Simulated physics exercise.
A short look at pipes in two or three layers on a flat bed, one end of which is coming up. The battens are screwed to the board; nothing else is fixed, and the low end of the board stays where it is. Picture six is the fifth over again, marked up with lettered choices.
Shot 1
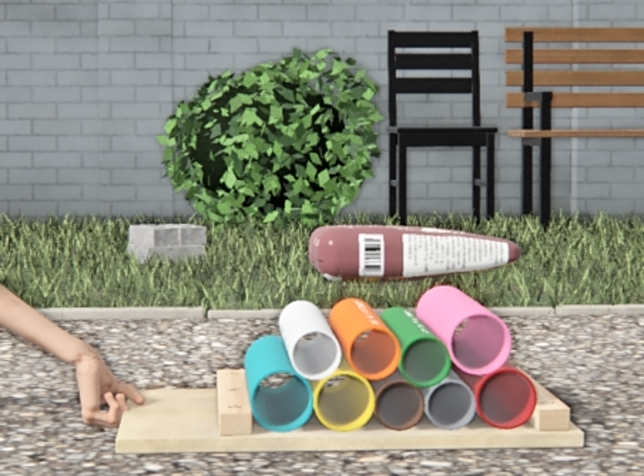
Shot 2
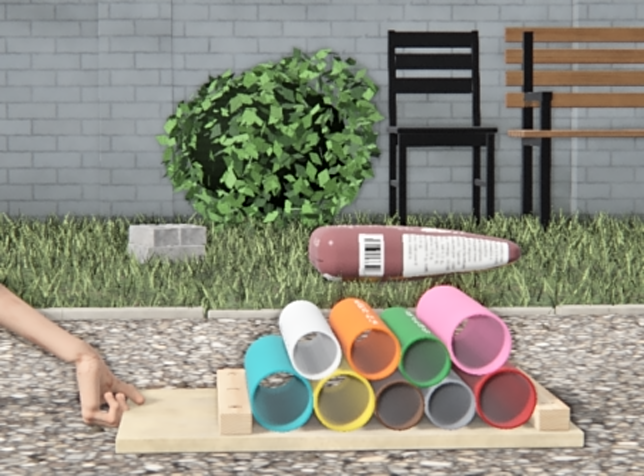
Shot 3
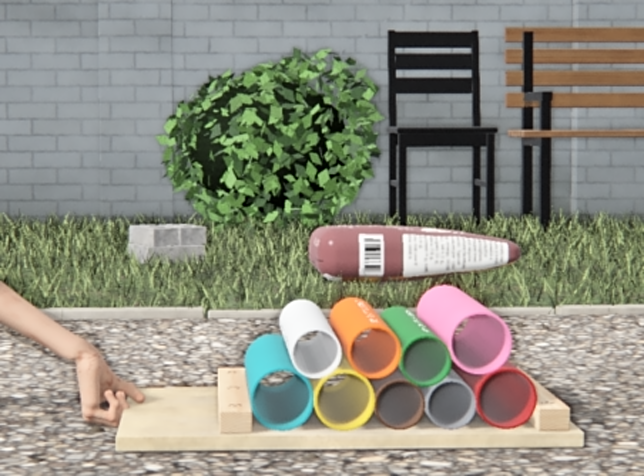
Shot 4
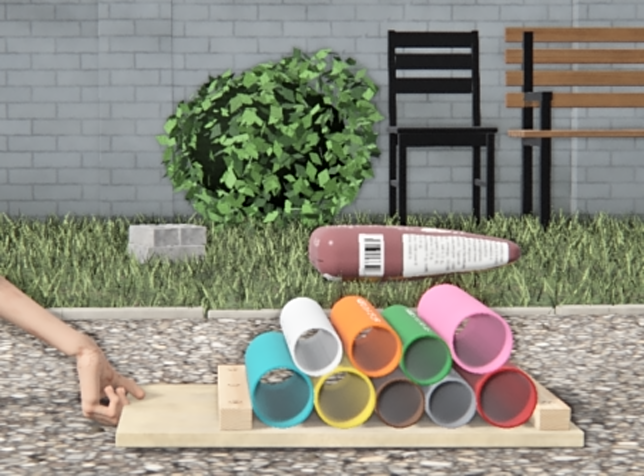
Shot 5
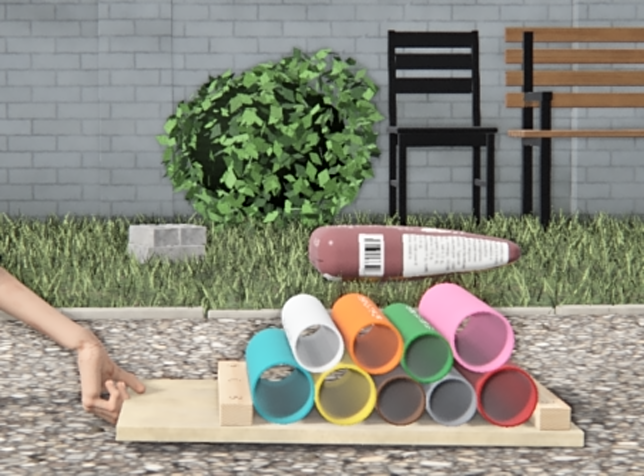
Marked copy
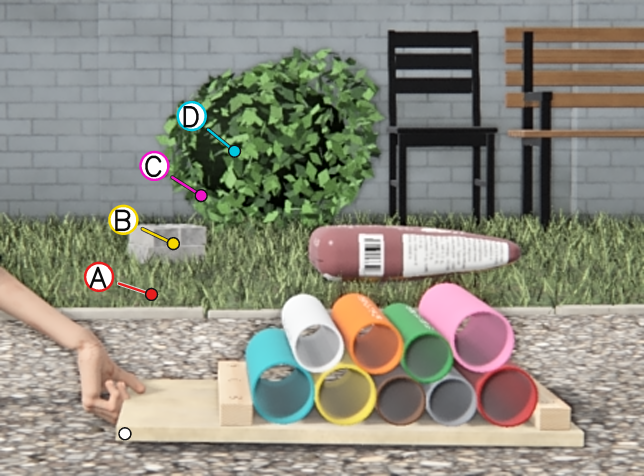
Colourful stacked pipes resting between wooden blocks on a flat board as a hand slowly lifts its left end slightly.
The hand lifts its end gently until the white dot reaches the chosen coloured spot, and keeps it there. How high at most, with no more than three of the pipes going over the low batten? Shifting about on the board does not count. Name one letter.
B is the limit.
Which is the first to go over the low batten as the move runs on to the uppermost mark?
It is the pink one.
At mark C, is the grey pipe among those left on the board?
The grey pipe: Yes.
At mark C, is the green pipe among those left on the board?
The green pipe: No.
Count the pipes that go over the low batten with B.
At B the number is three.
On the marked copy, A at (152, 295); B at (174, 243); C at (201, 195); D at (234, 151); the white dot at (125, 434).
Taking B. A third of the way, board at 16°.
Two thirds of the way, board at 26°.
When it is over, board at 26°, three over the low batten (green, orange, pink).
As for the rest, A none over the low batten; C four over the low batten (green, orange, pink, white); D four over the low batten (green, orange, pink, white).
